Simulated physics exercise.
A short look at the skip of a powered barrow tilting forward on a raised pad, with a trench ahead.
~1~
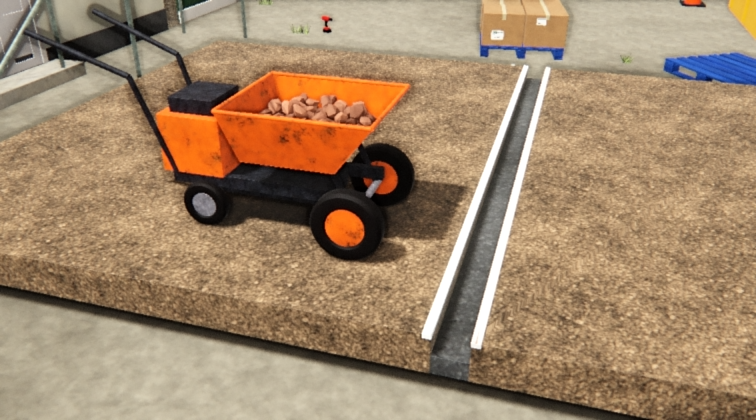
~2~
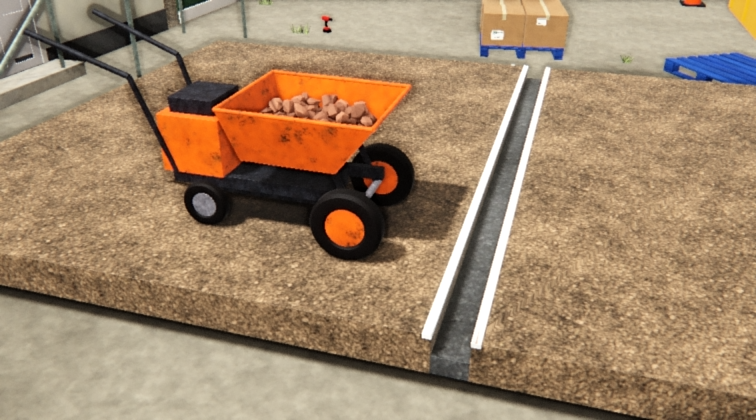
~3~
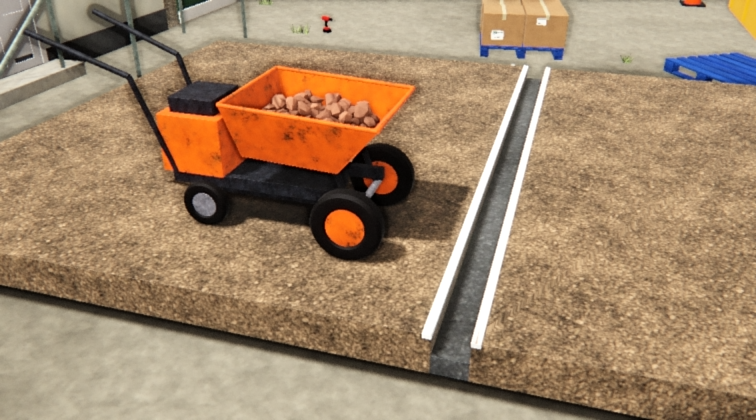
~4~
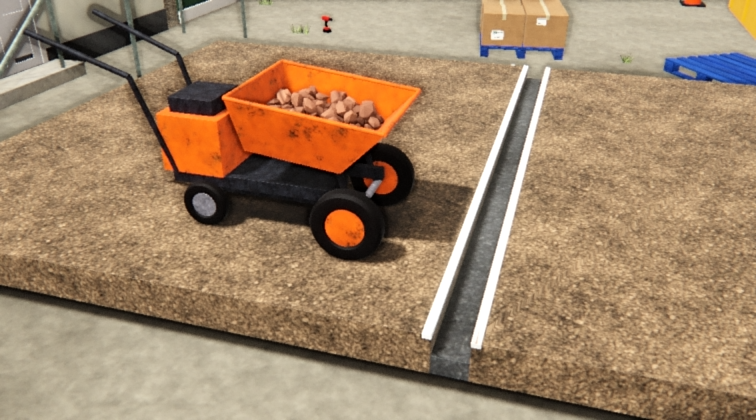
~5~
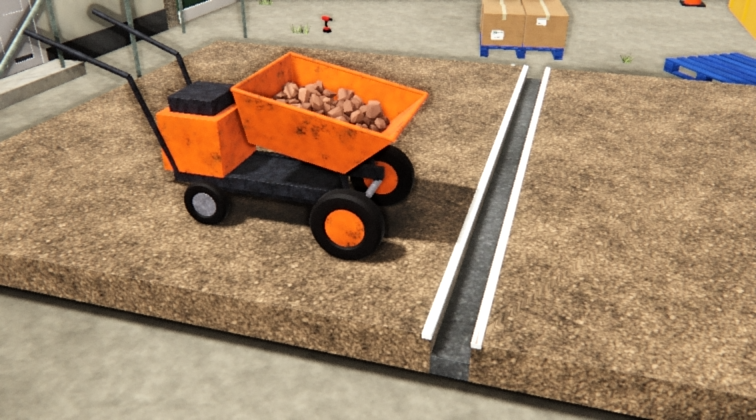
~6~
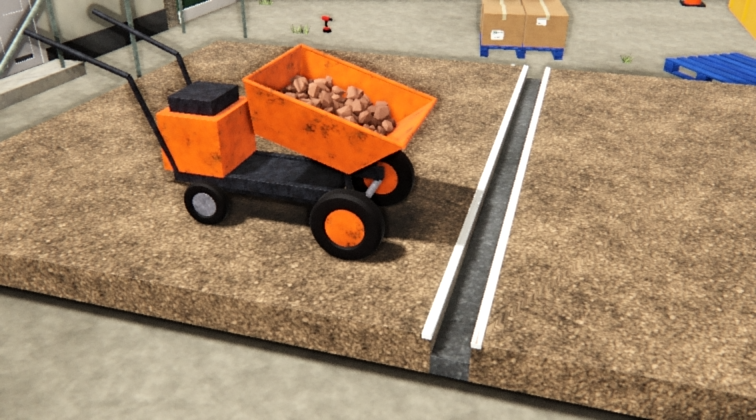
The footage shows an orange powered barrow loaded with reddish-brown rubble on a raised brown pad, left of a narrow trench edged with white strips; its skip starts level, then gradually tilts forward to the right while the wheels stay still.
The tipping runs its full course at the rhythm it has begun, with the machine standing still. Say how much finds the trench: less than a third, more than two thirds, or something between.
The trench takes between a third and two thirds.
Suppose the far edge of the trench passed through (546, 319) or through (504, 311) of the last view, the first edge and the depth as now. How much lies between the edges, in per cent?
In turn 100 and 80 in a hundred.
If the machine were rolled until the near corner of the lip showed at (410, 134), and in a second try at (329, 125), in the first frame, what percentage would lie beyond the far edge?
Roughly 80 per cent, and 10 per cent.
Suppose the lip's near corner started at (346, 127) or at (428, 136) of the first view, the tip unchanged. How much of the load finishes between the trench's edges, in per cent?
The first gives 60 %, the second 0 %.
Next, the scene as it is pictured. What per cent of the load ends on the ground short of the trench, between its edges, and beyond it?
About: Short 0, between 50, beyond 40 per cent.
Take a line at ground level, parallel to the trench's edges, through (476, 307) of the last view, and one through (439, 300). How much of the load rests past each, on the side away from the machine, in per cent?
First some 40, then 90 per cent.
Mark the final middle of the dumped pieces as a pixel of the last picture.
Around (492, 243).
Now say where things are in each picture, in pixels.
Lip of the skip at (371, 130), level; top of the load at (312, 110), lumps of rubble; first edge of the trench at (439, 300); far edge at (486, 308), the trench under half as wide as the skip, and about half as deep as wide, in the first picture.
Lip of the skip at (373, 130), level; top of the load at (313, 109), in the second picture.
Lip of the skip at (377, 132), tipped barely; top of the load at (303, 111), in the third picture.
Lip of the skip at (384, 135), tipped a little; top of the load at (297, 100), in the fourth picture.
Lip of the skip at (393, 140), tipped a little; top of the load at (293, 104), in the fifth picture.
Lip of the skip at (403, 146), tipped clearly; top of the load at (302, 99); first edge of the trench at (439, 300); far edge at (486, 308), in the sixth picture.
Soon, skip tipped steeply; all in the skip.
A while on, skip tipped right over; about half in the skip; about a quarter in or heaped over the trench; about a quarter beyond it; a stray few falling.
Towards the end, skip tipped right over; a small part in the skip; about half in or heaped over the trench; about a third beyond it.
Finally, skip tipped right over; a small part in the skip; about half in or heaped over the trench; about a third beyond it.
